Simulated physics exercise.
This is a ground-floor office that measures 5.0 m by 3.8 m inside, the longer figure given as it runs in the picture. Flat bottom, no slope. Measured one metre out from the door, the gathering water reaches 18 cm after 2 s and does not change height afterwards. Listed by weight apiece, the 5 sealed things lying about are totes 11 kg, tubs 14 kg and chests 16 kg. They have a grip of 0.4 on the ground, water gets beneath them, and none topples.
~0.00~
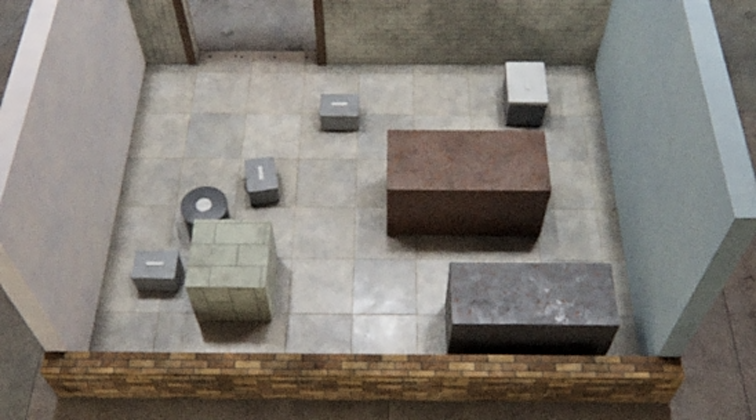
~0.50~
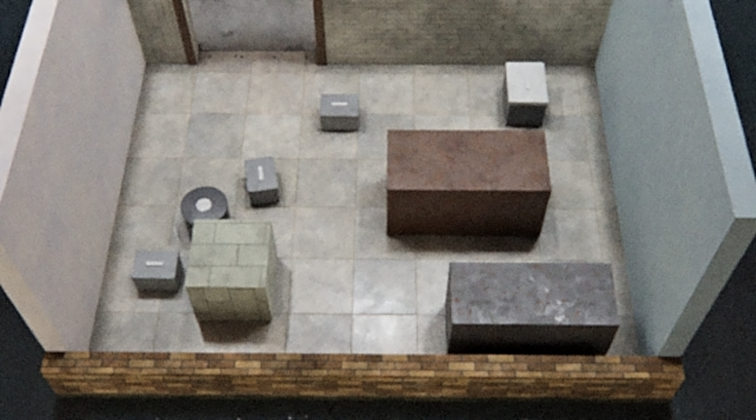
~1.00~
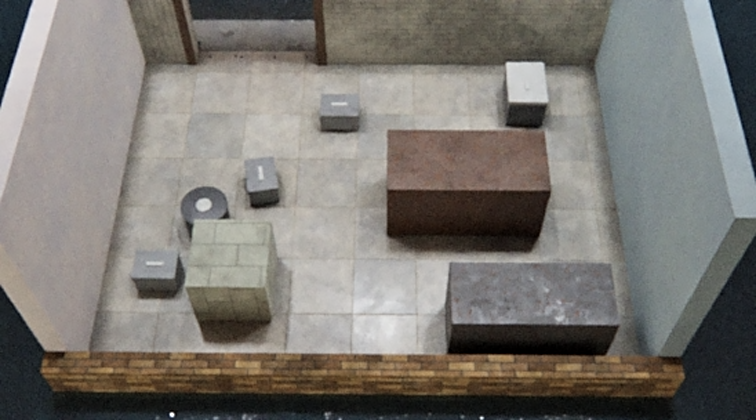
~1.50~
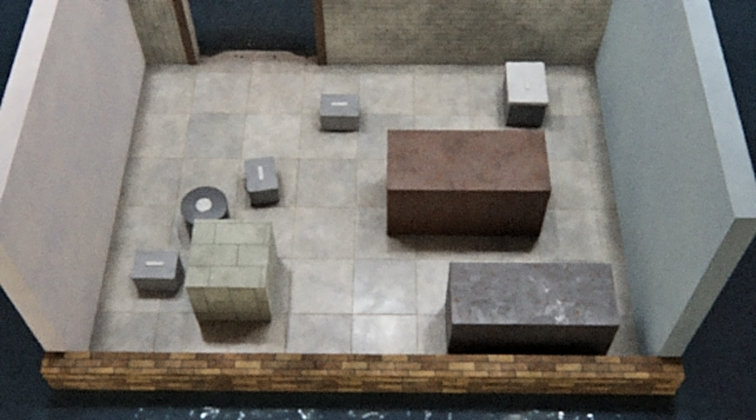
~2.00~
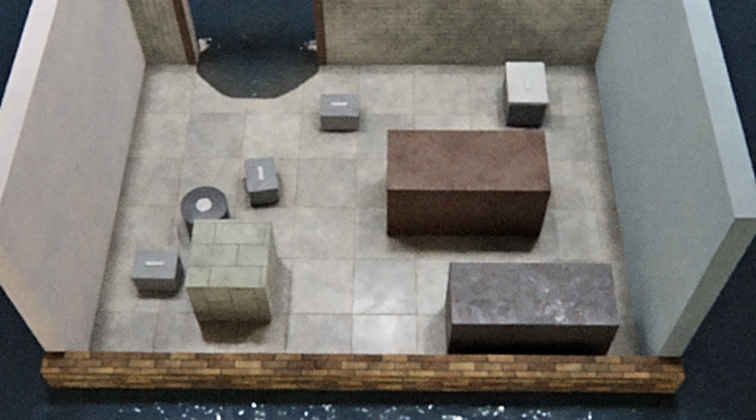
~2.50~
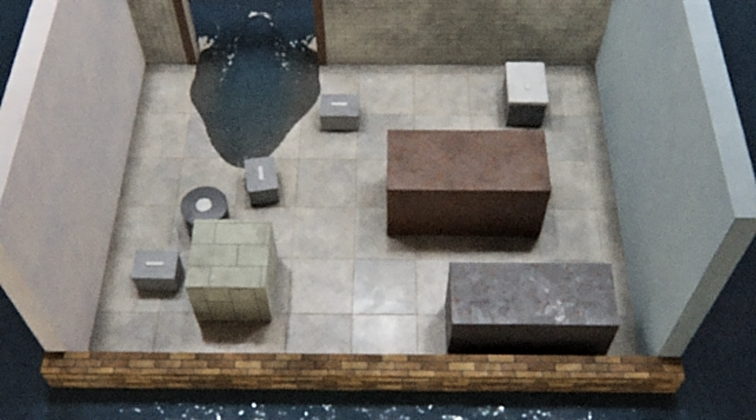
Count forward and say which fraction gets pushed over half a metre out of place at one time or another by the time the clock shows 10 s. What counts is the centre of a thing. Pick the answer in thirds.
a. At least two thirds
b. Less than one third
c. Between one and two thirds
Option c: Between one and two thirds.
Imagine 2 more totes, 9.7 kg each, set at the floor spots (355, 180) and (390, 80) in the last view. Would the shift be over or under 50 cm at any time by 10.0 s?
Note: Item 1 stays inside the limit; item 2 stays inside the limit.
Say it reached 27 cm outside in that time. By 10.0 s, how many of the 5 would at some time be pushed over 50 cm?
In that case the number is 4.
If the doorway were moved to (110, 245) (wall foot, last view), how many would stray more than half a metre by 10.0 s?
The count would be 4.
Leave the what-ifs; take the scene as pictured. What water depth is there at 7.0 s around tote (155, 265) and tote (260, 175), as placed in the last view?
Depths: Near 8 cm, then near 5 cm.
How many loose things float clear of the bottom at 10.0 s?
I'd say 3 of them.
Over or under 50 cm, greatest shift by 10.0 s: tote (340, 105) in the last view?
I'd say not as far.
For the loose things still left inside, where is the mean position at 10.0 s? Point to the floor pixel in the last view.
Averaged position, last view: Near pixel (348, 242).
After 3.5 s 0 of 5 are over 50 cm from their spots; 0 afloat.
After 4.5 s 1 of 5 are over 50 cm from their spots; 0 afloat.
After 7.0 s 2 of 5 are over 50 cm from their spots; 0 afloat.
After 10.0 s 3 of 5 are over 50 cm from their spots, and 3 have been at some point; 3 afloat.
